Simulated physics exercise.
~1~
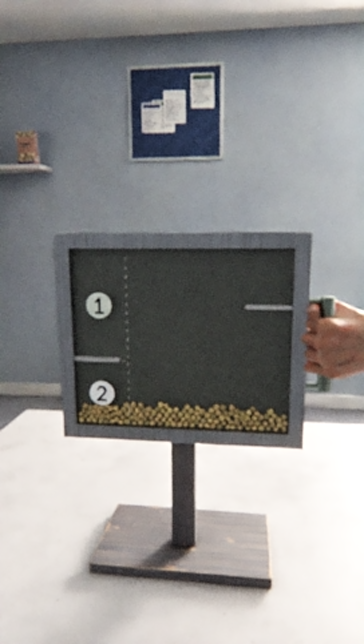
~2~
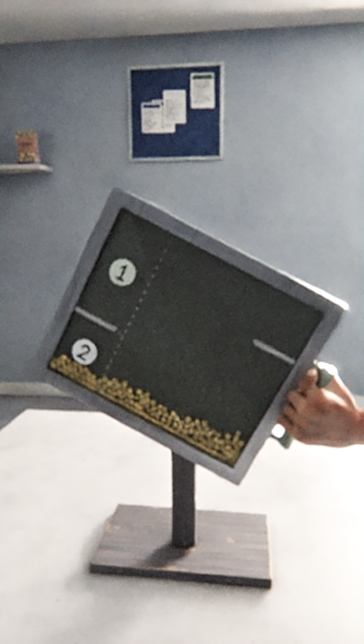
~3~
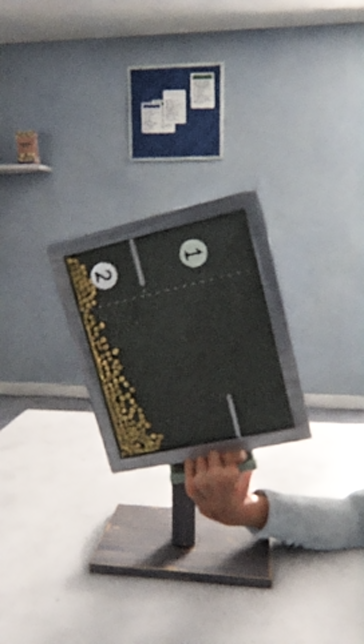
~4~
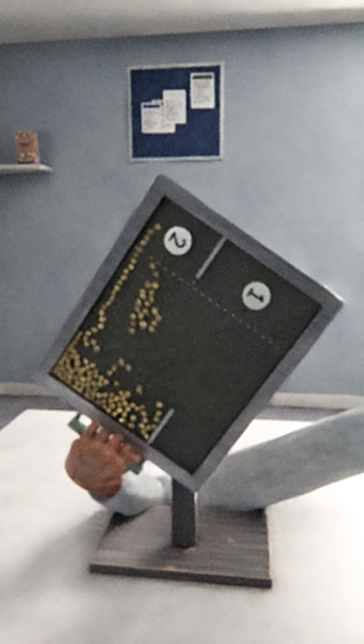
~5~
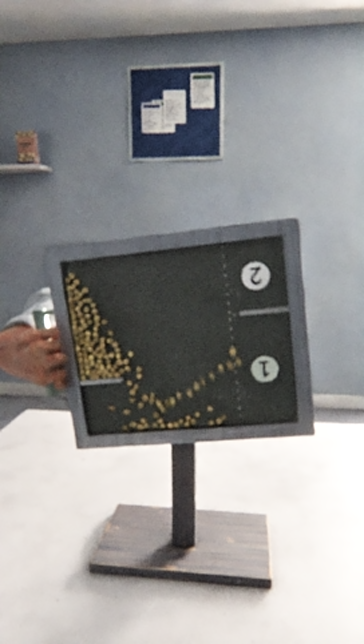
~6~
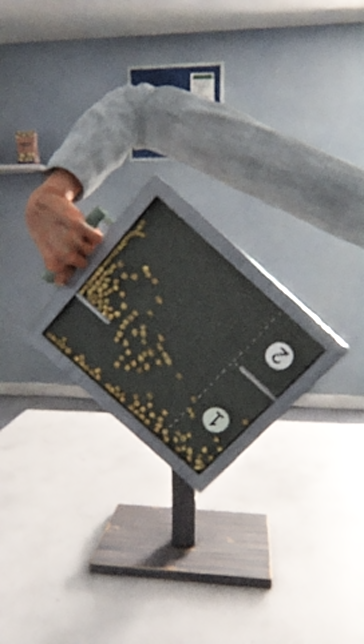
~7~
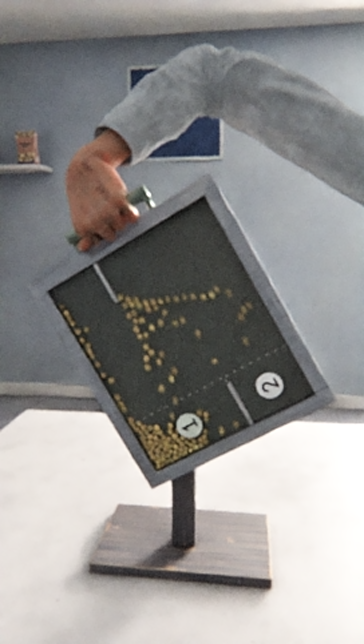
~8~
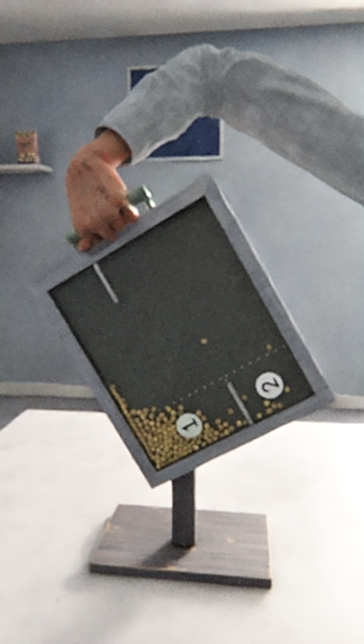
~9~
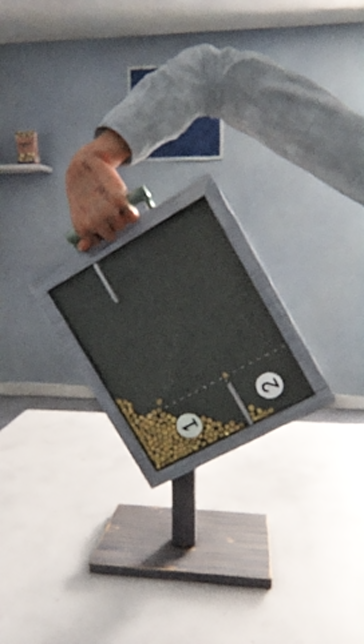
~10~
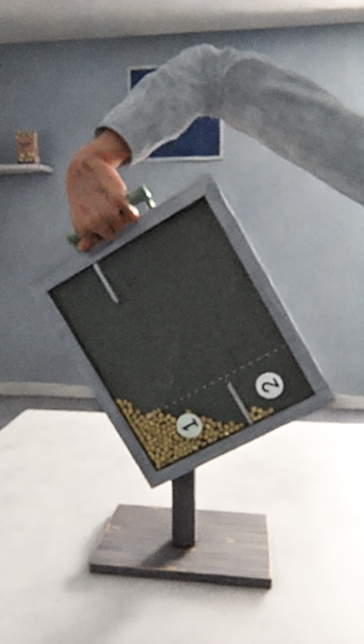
A shallow framed case holding small wooden beads was turned clockwise on its stand by a hand, sending the beads sliding and tumbling along its sides until it stopped tilted, with most settled in the pocket marked one and a few in pocket two.
